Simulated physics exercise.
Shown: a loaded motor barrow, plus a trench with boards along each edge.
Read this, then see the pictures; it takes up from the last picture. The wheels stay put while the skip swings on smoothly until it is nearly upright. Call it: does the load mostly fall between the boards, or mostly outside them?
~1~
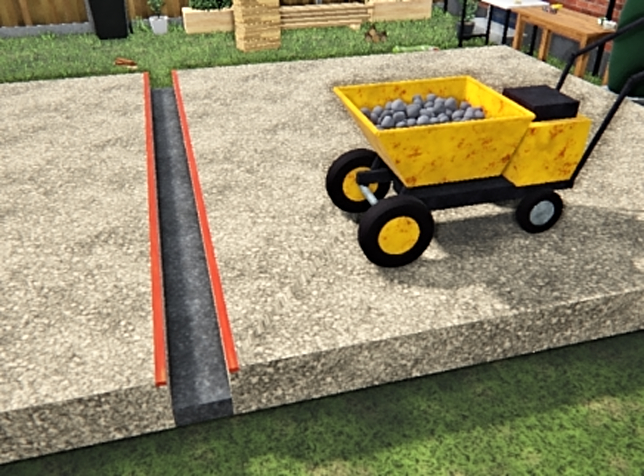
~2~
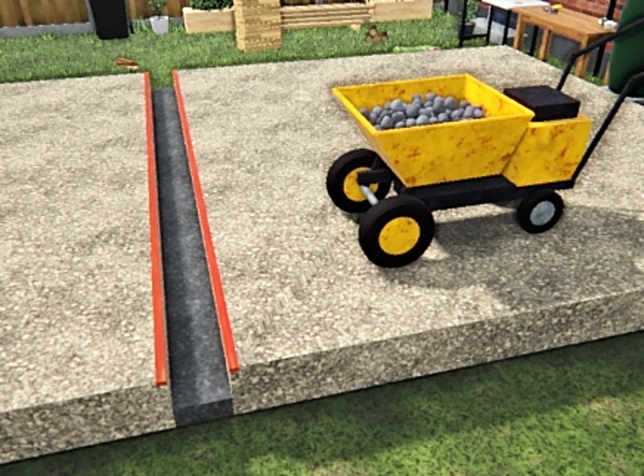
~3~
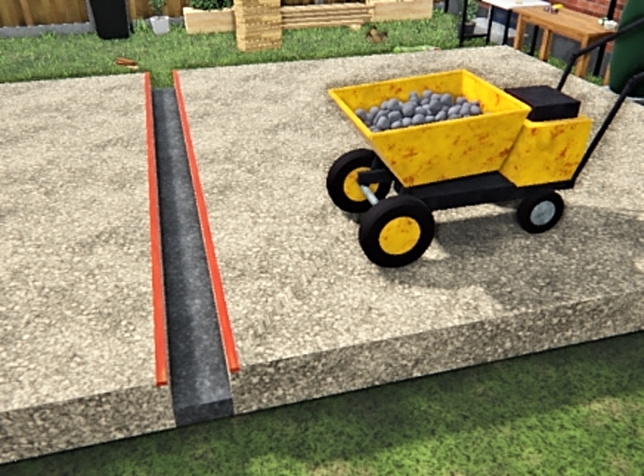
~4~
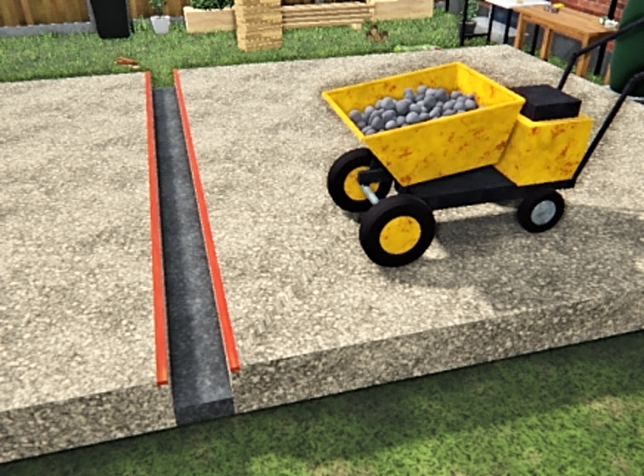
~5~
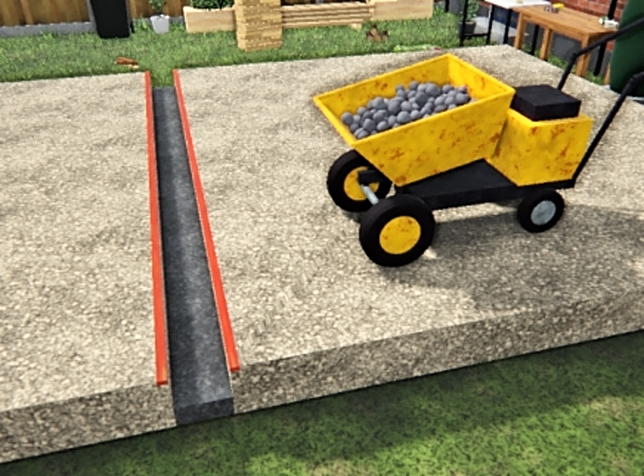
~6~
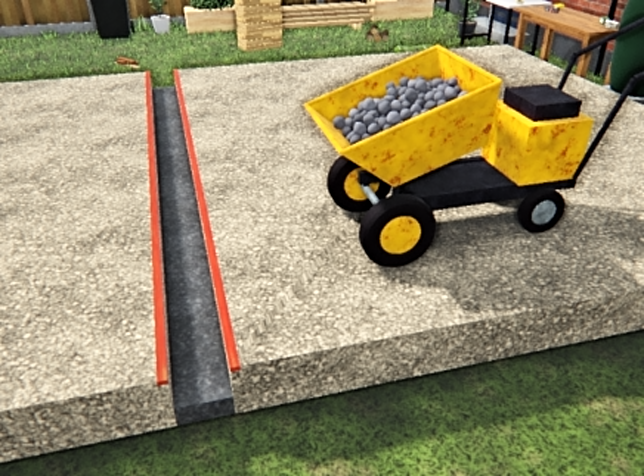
It mostly falls outside them.
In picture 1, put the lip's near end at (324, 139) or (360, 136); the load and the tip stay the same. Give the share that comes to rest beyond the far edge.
About 0 %, then 0 %.
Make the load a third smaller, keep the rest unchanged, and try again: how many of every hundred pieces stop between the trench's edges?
It would be around 20 per cent.
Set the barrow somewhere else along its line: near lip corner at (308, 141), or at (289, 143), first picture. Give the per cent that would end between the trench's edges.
About 80 per cent, then about 70 per cent.
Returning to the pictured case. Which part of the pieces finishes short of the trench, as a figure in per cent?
Some 65 per cent.
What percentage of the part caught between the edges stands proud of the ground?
Close to 0 percent.
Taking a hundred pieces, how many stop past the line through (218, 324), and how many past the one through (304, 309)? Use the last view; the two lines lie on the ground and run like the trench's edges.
About 30 percent, then about 90 percent.
Soon, skip tipped steeply; all in the skip.
A while on, skip tipped steeply; most in the skip; a small part short of the trench; a stray few falling.
Towards the end, skip tipped right over; about a quarter in the skip; about half short of the trench; about a quarter in or heaped over the trench.
Finally, skip tipped right over; a stray few in the skip; about two thirds short of the trench; about a third in or heaped over the trench; none beyond it.
